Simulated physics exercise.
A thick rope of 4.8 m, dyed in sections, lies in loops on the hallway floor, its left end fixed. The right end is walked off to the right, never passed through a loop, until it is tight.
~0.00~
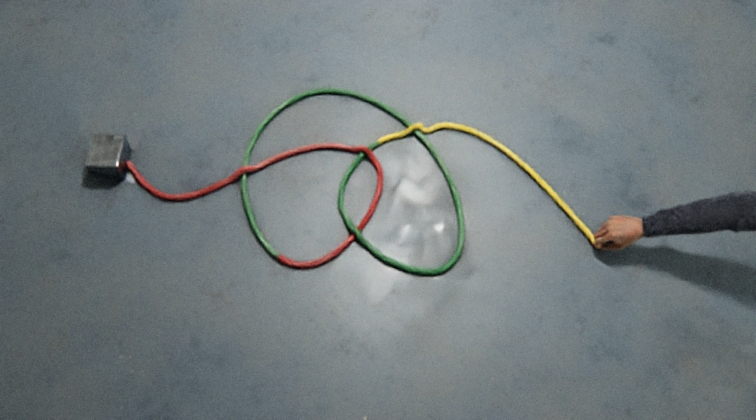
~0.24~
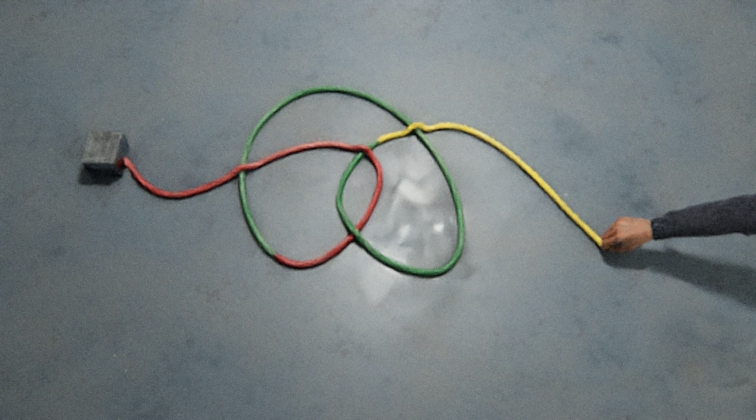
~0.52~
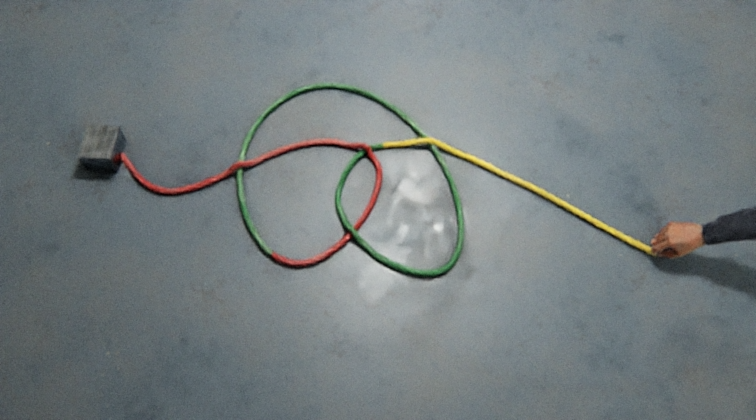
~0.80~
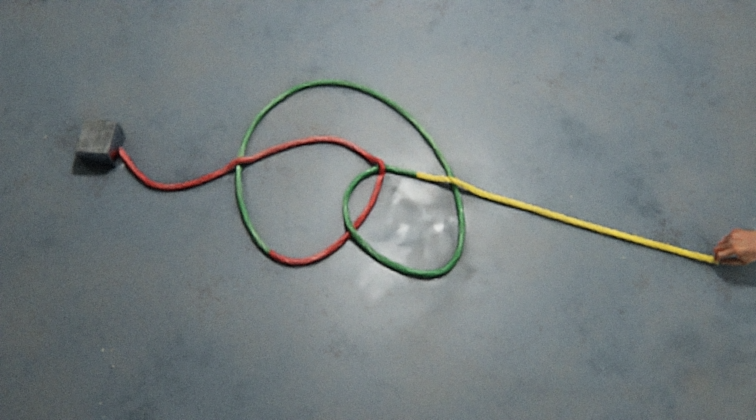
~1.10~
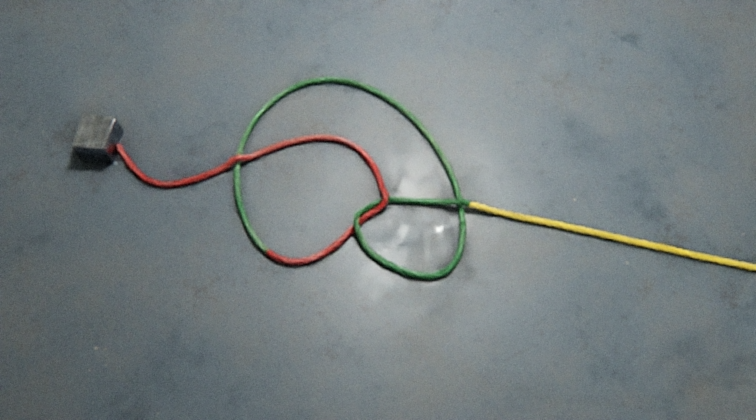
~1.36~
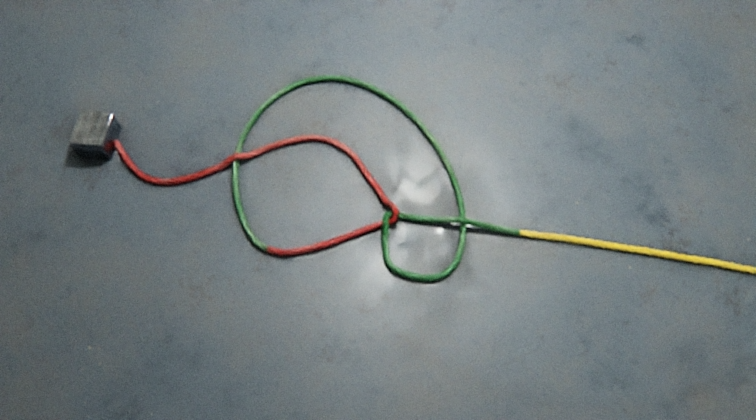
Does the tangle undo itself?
In the end the rope runs clear.
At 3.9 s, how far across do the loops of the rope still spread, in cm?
Some 10 cm.
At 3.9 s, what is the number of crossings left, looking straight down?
There are 3.
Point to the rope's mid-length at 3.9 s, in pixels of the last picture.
Around (565, 197).
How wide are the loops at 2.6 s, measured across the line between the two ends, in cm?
Some 38 cm.
By 2.6 s, the ends are 2.9 m apart, loops still 38 cm across.
By 3.9 s, the ends are 3.7 m apart, loops still 9 cm across.
By 5.1 s, the ends are 4.4 m apart, loops still 7 cm across.
By 6.4 s, the ends are 4.8 m apart, and it runs straight.
By 6.7 s, the ends are 4.8 m apart, and it runs straight.
